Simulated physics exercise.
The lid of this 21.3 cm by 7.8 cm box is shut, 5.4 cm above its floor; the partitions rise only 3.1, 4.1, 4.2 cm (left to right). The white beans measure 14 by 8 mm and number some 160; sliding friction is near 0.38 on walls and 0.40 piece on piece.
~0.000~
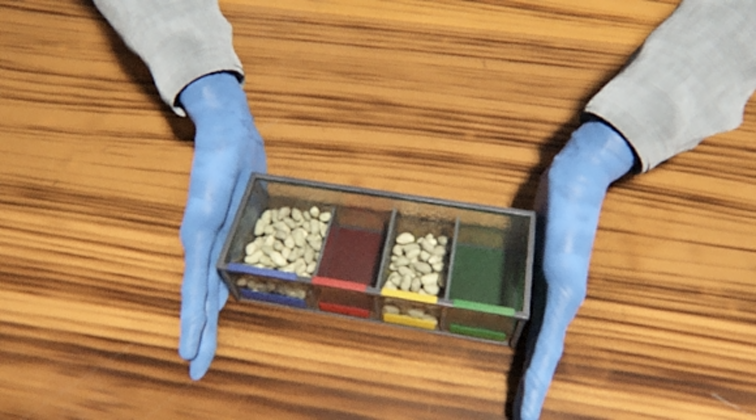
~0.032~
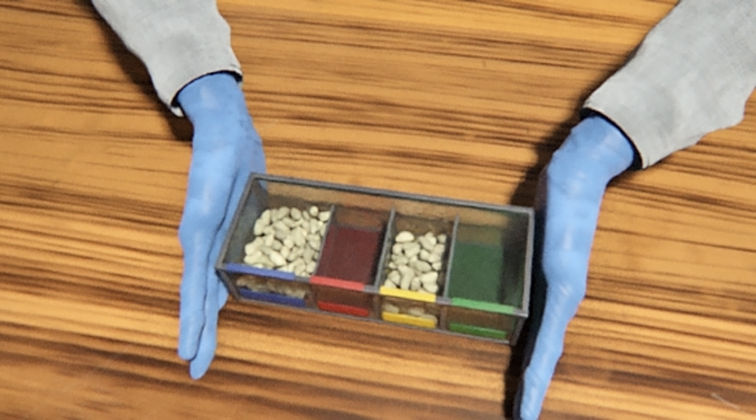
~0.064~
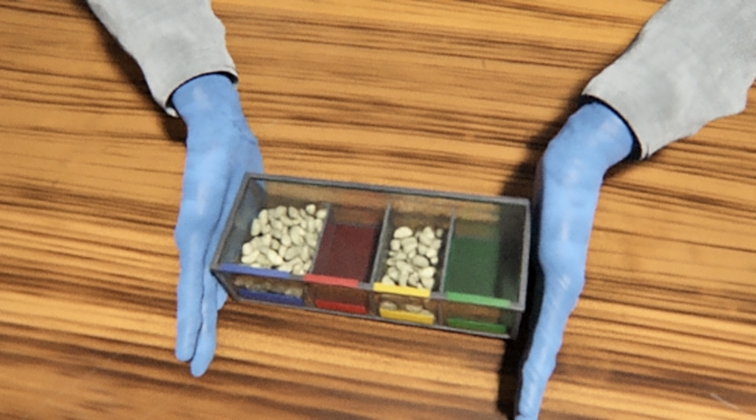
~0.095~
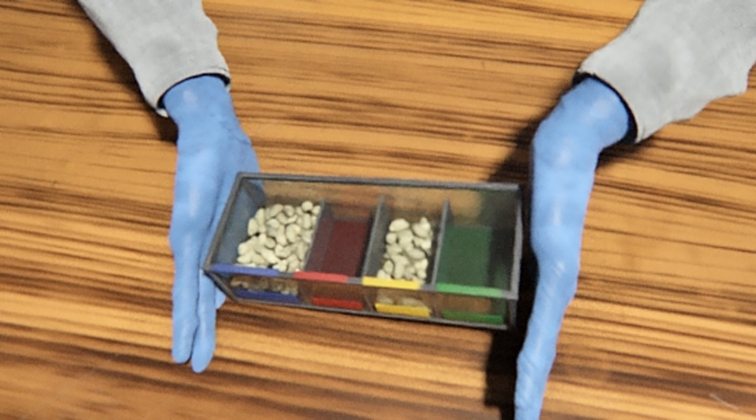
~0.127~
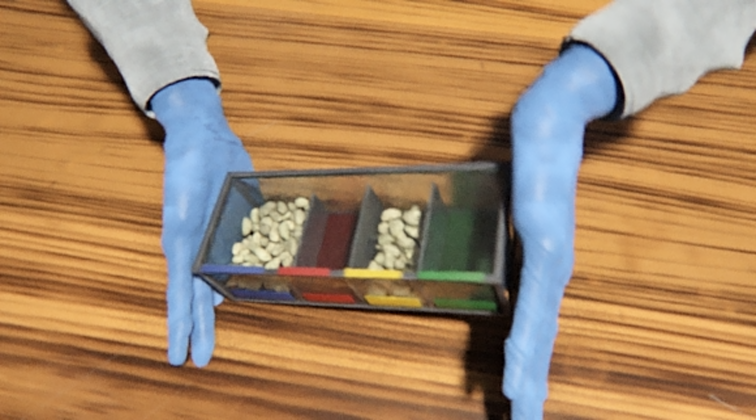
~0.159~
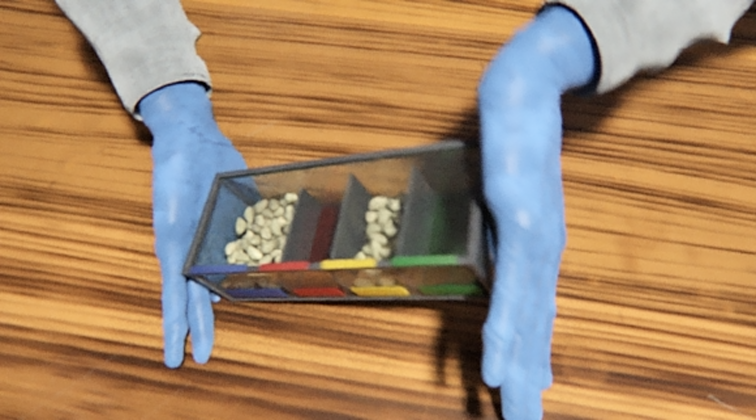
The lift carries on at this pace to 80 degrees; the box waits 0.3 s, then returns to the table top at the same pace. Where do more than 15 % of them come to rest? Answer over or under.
Red compartment: Under; blue compartment: Over; green compartment: Under; yellow compartment: Over.
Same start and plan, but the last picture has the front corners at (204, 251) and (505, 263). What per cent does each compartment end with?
Red 0, blue 70, green 0, yellow 30.
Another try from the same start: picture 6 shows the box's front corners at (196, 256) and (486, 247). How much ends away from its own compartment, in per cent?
It would be near 5 per cent.
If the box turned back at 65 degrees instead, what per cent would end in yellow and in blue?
Yellow 30; blue 65.
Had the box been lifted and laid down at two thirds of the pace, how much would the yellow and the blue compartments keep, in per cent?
In that case yellow 30; blue 70.
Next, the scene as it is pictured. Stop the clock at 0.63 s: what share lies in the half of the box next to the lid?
Some 40 per cent.
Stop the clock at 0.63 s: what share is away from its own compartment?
Roughly 10 per cent.
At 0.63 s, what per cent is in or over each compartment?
Red 0; blue 70; green 0; yellow 25.
After 0.63 s, tilt 80 degrees; blue 70 %, yellow 25 %.
After 0.94 s, tilt 48 degrees; blue 75 %, yellow 25 %.
After 1.35 s, tilt 0 degrees; blue 75 %, yellow 25 %.
At rest (1.6 s), red 0 %, blue 75 %, green 0 %, yellow 25 %.
